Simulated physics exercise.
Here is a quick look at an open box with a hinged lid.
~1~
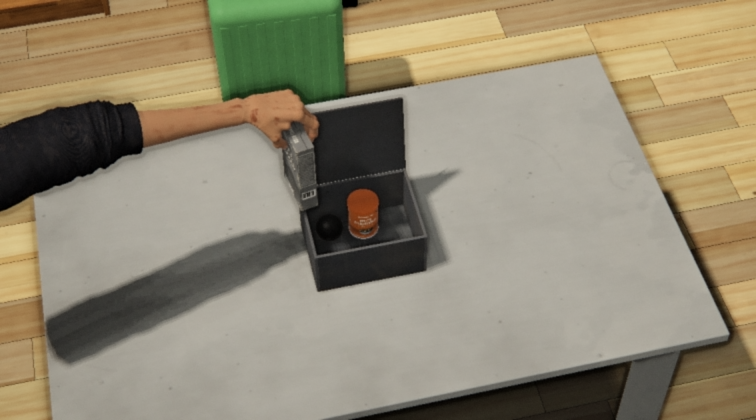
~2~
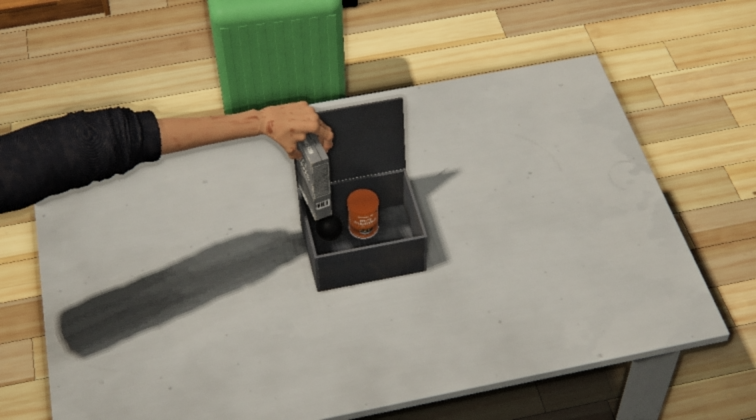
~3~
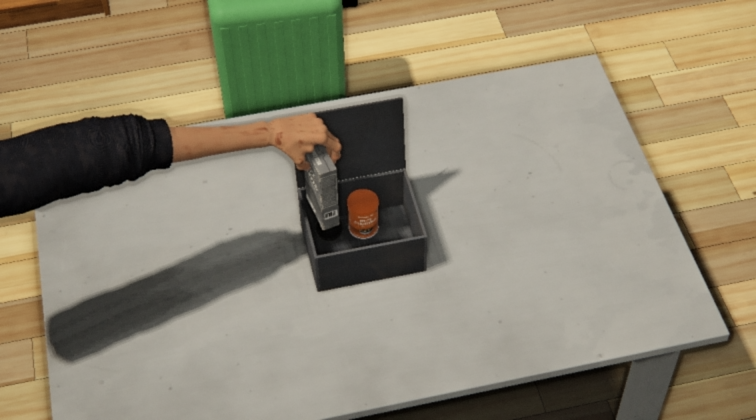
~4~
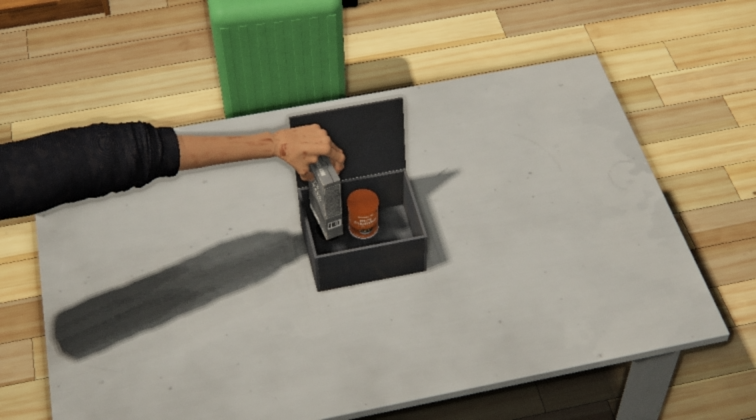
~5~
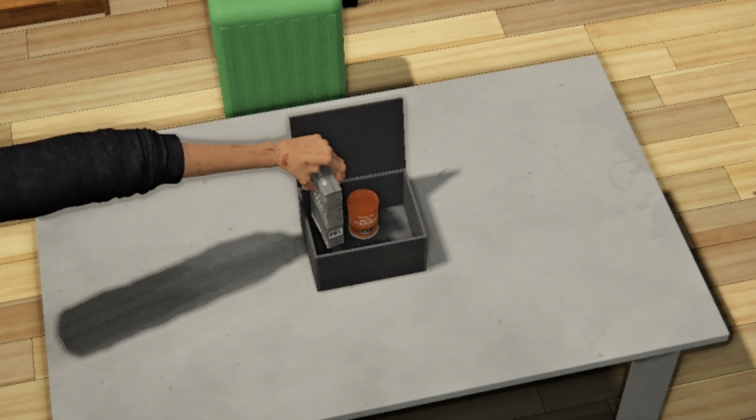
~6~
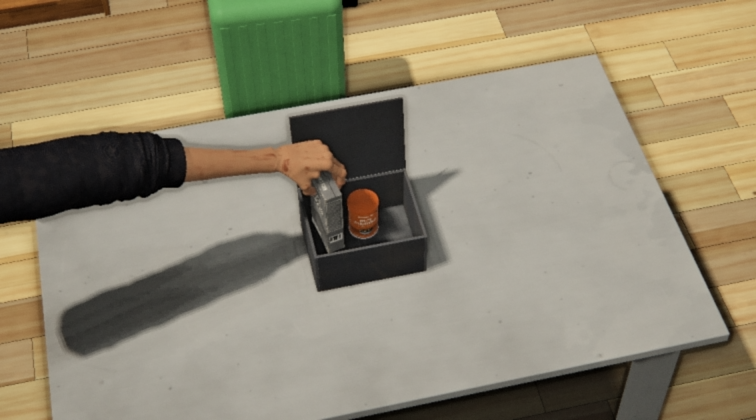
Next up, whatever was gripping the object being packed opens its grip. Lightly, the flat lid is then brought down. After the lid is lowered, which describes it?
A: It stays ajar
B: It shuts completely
Answer: A.
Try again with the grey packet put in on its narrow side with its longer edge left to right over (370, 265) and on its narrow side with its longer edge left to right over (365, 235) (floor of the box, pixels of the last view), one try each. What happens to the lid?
The first time it seals the box, the second time it seals the box.
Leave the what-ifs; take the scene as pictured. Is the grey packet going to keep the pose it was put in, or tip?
The grey packet ends up leaning.
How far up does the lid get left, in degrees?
Lid angle from rim - close to 35°.
Then, 1.00 s on from there, lid starting down; grey packet turned 45° from how it was put near (328, 227); black ball shifted a little.
Then, 1.50 s on from there, lid 65° above the rim; grey packet turned 45° from how it was put near (328, 227); black ball shifted a little.
In the end, lid 36° above the rim; toppled in the box, grey packet; the other 2 unmoved. At the end, from the last picture's camera, grey packet near (328, 227).
